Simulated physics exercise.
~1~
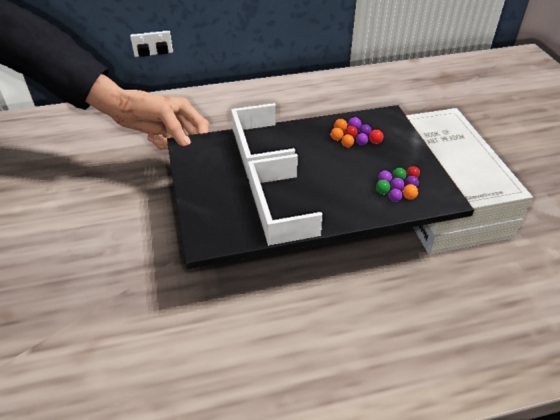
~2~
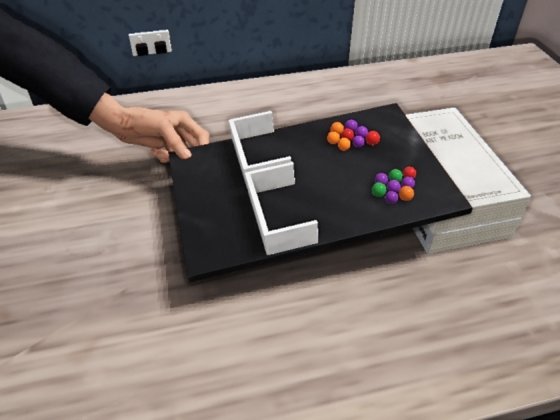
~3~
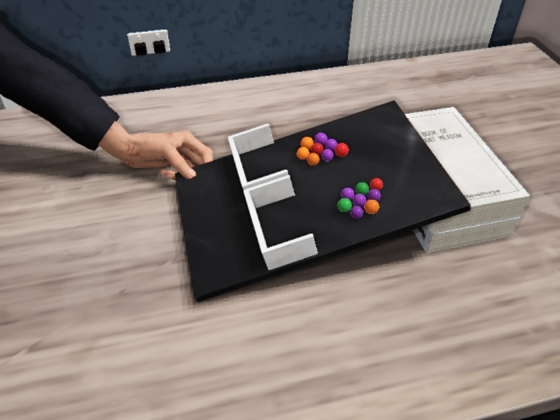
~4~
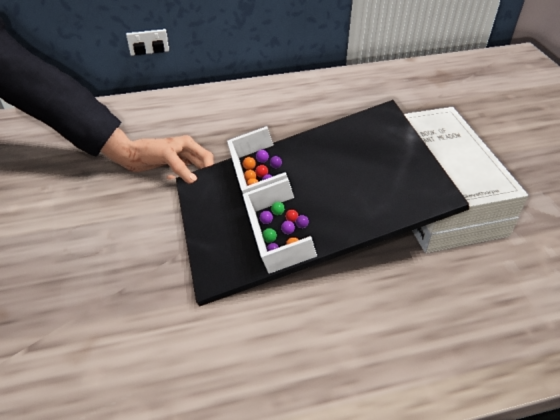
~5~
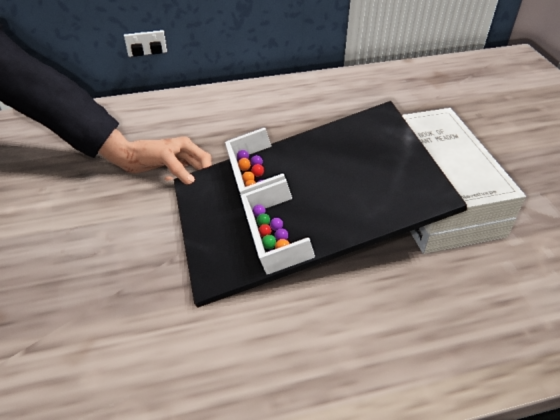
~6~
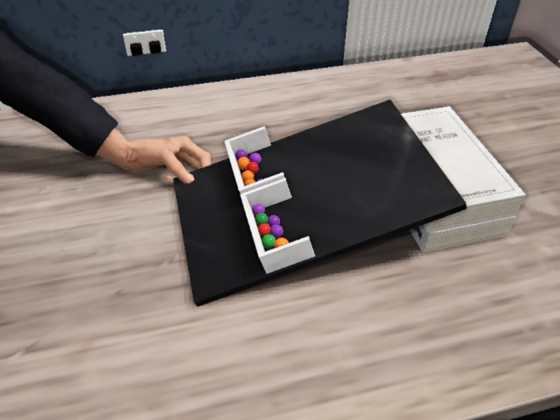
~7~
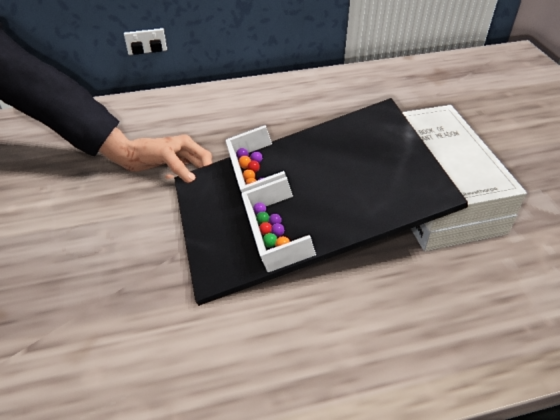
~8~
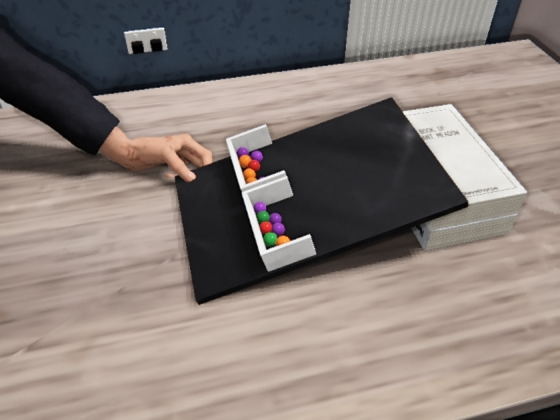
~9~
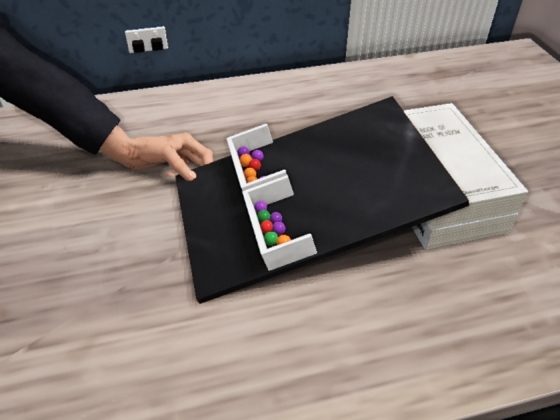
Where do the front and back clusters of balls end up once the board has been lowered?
Both clusters stop at the white barriers in their paths, with the front balls gathered behind the front barrier and the back balls behind the back one.
